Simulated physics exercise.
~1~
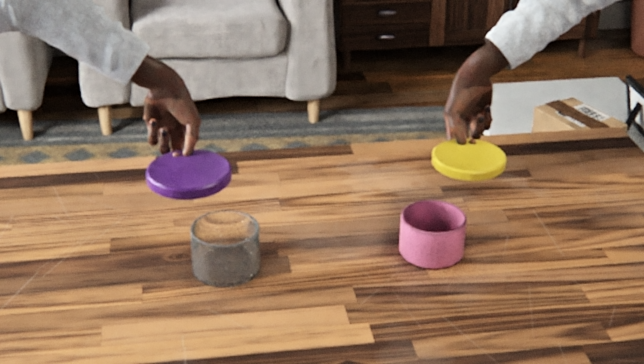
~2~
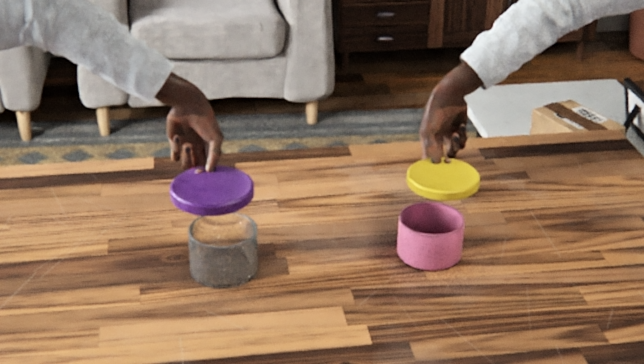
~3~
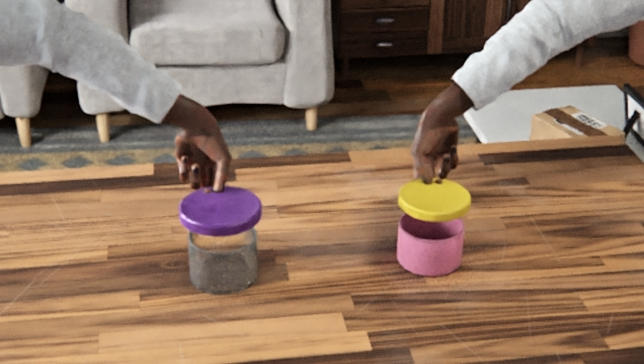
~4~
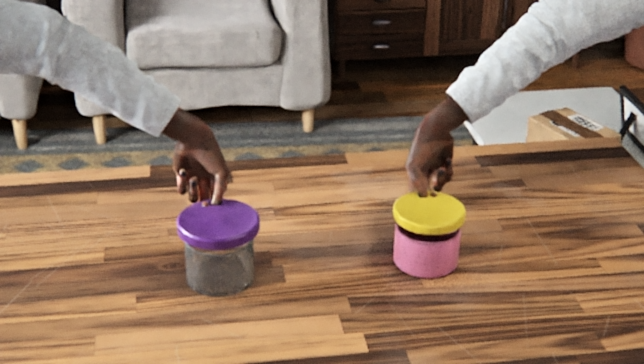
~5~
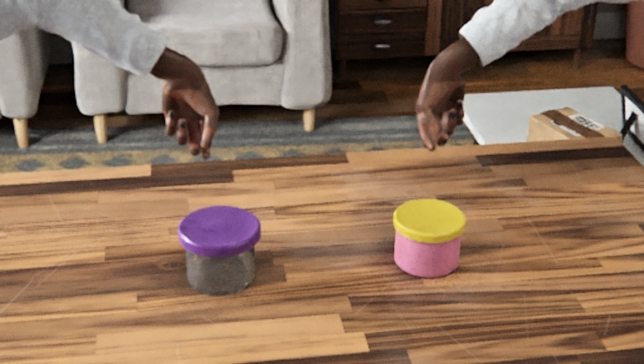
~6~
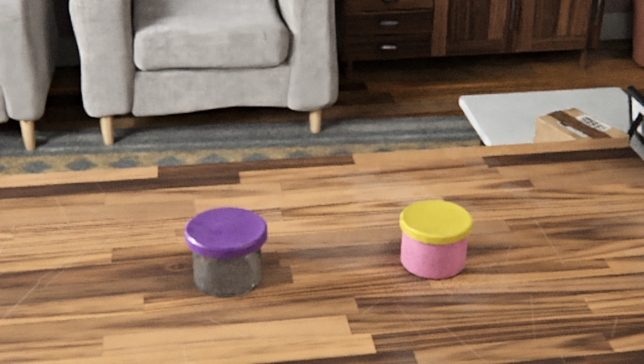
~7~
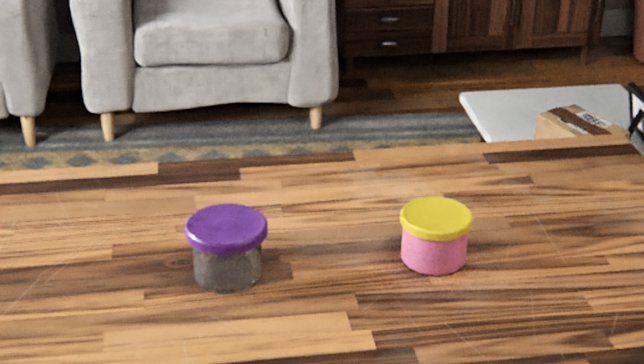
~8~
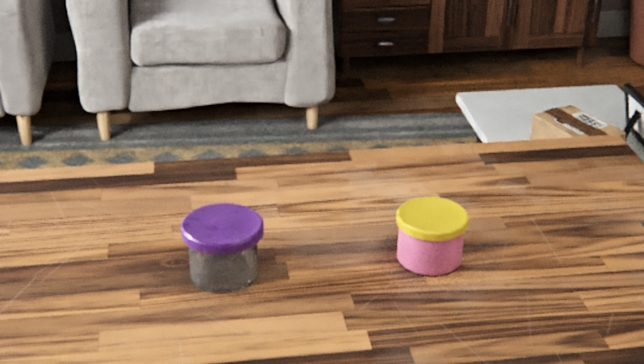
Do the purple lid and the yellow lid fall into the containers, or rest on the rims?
Both the purple lid and the yellow lid rest on the rims of their containers.
